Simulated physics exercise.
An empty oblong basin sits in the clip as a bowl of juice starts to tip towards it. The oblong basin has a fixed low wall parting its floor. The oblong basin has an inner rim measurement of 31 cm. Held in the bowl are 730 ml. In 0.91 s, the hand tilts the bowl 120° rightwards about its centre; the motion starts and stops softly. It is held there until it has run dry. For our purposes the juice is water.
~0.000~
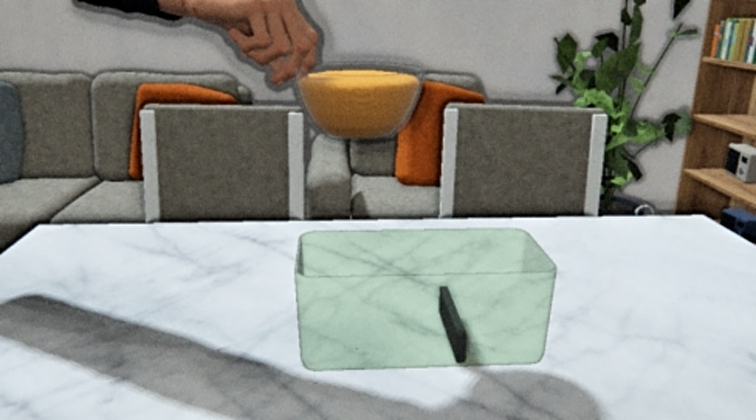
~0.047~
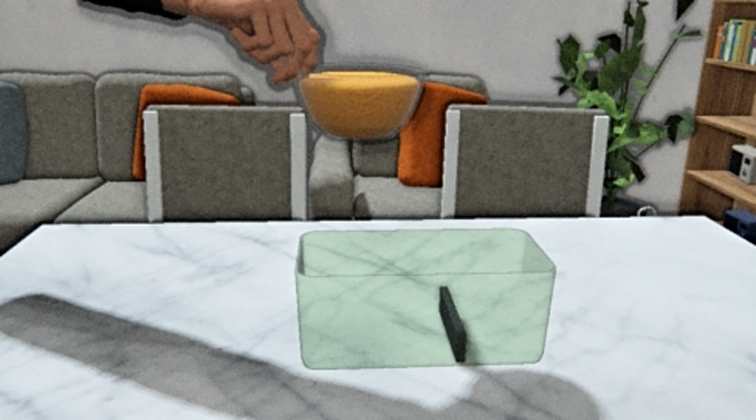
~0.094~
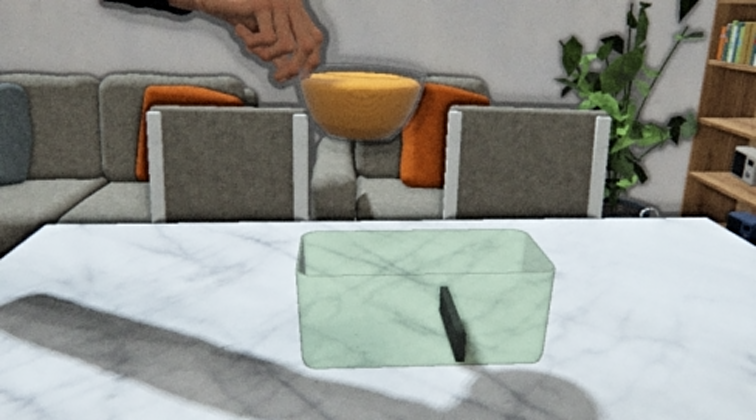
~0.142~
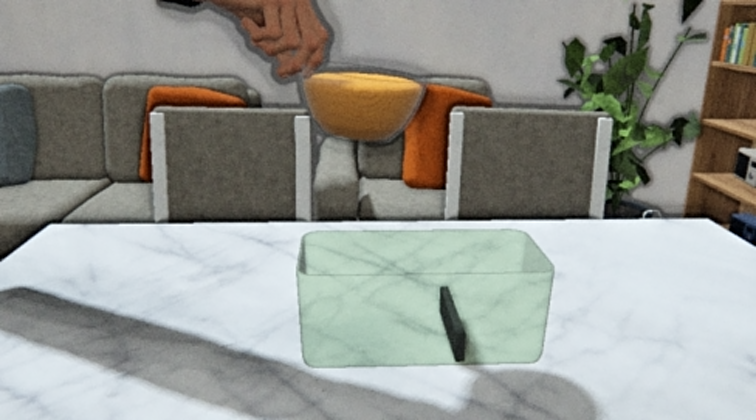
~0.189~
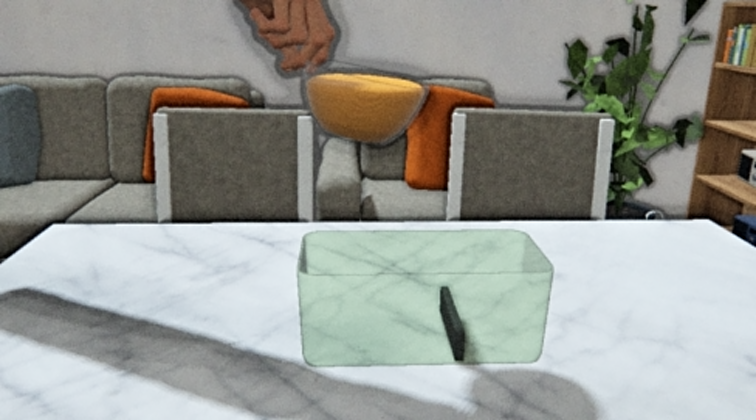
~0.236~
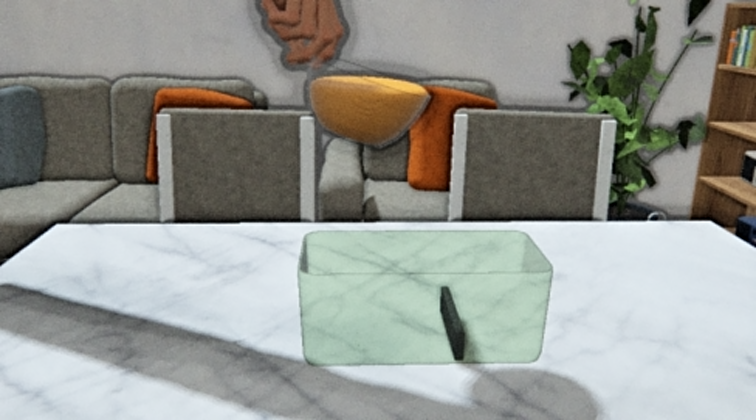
We see a hand beside an orange bowl above an empty, clear green oblong basin on a marble table; the hand rises slightly as the bowl gradually tilts to the right, while the basin stays still.
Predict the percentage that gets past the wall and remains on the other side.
The other side holds about 64 % in the end.
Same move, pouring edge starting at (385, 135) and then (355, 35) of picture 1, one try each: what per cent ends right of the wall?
Respectively about 10 and 10 percent.
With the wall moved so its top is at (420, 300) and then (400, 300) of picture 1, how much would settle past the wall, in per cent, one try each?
Result: 90 per cent, then 95 per cent.
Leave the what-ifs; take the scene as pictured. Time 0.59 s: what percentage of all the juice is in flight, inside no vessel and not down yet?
It comes to roughly 50 per cent.
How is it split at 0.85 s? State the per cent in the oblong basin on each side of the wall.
Near 26 on the left, 68 on the right.
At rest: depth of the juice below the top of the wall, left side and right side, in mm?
Left: Roughly 30 mm; right: Roughly 6 mm.
By 0.59 s the tilt is 87° and 25 per cent is still to pour, 1 is left of the wall and 24 right of it.
By 0.85 s the tilt is 119° and 0 per cent is still to pour, 26 is left of the wall and 68 right of it.
By 1.12 s the tilt is 120° and 0 per cent is still to pour, 34 is left of the wall and 65 right of it.
By 1.41 s the tilt is 120° and 0 per cent is still to pour, 35 is left of the wall and 64 right of it.
At rest 35 per cent lies left of the wall, 64 right of it and 2 outside.
